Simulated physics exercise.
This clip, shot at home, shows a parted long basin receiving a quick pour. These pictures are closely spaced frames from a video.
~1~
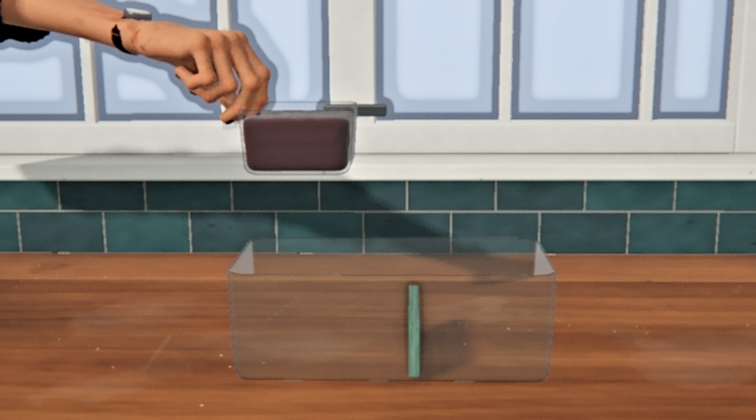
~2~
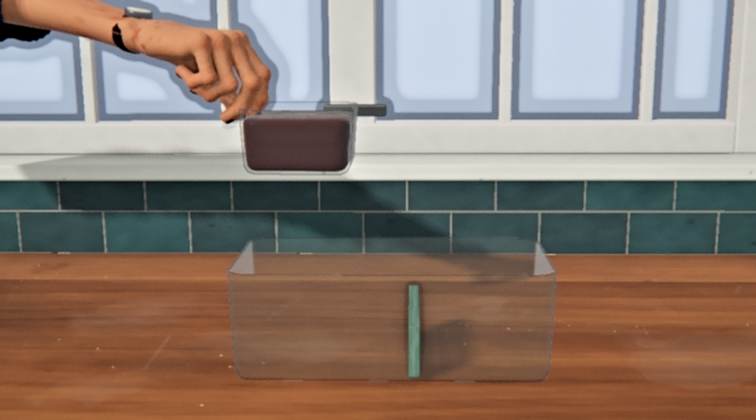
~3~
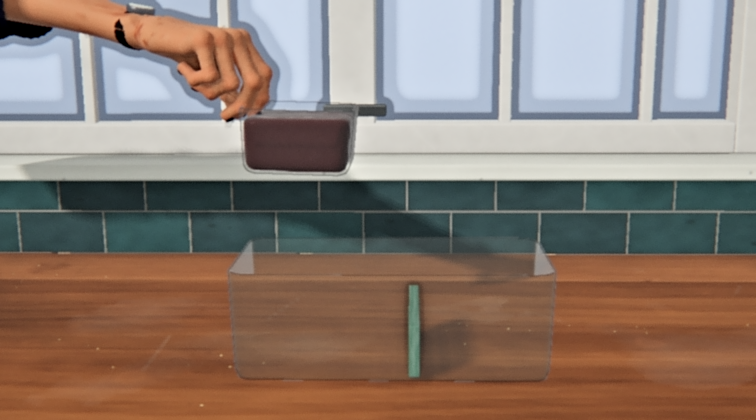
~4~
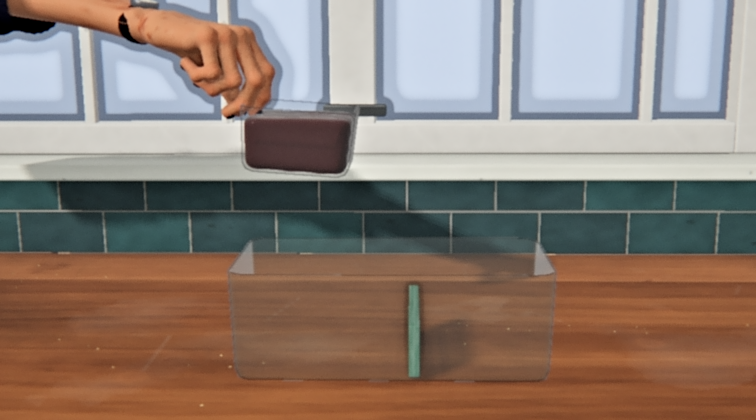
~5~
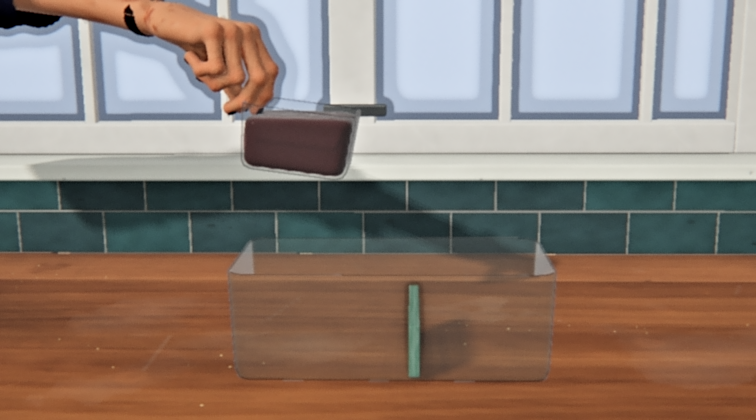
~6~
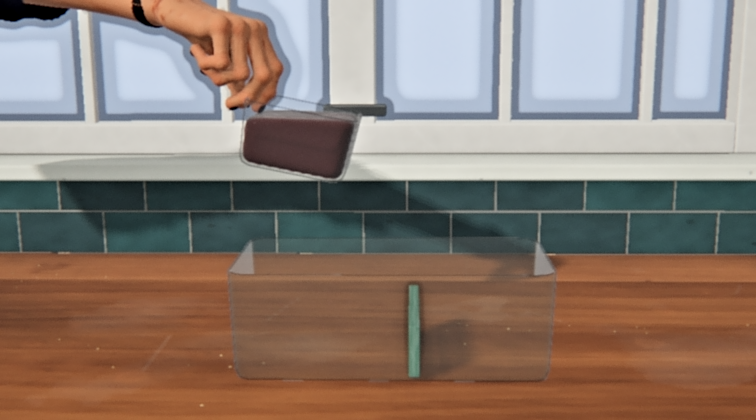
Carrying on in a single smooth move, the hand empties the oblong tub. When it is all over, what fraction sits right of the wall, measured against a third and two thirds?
It finishes at between a third and two thirds.
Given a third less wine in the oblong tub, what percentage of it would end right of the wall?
About 25 in a hundred.
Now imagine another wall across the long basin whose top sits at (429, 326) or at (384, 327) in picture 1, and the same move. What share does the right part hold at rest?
You'd get roughly 45 per cent the first time and roughly 75 per cent the second.
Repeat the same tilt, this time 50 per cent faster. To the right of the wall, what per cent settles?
I'd estimate some 50 percent.
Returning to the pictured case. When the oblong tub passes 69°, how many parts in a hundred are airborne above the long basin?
Airborne fraction: Approx. 35 %.
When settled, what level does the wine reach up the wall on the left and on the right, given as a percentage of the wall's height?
On the left it's around 10 per cent; on the right, 30 per cent.
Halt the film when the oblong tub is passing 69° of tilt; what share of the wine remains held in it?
About 50 per cent.
A moment on, the oblong tub is tipped part way and 48 per cent is still to pour, 4 is left of the wall and 13 right of it.
Next, the oblong tub is tipped right over and 7 per cent is still to pour, 27 is left of the wall and 59 right of it.
Then the oblong tub is tipped right over and 0 per cent is still to pour, 40 is left of the wall and 59 right of it.
Later the oblong tub is tipped right over and 0 per cent is still to pour, 40 is left of the wall and 60 right of it.
At rest 40 per cent lies left of the wall, 60 right of it and 0 outside.
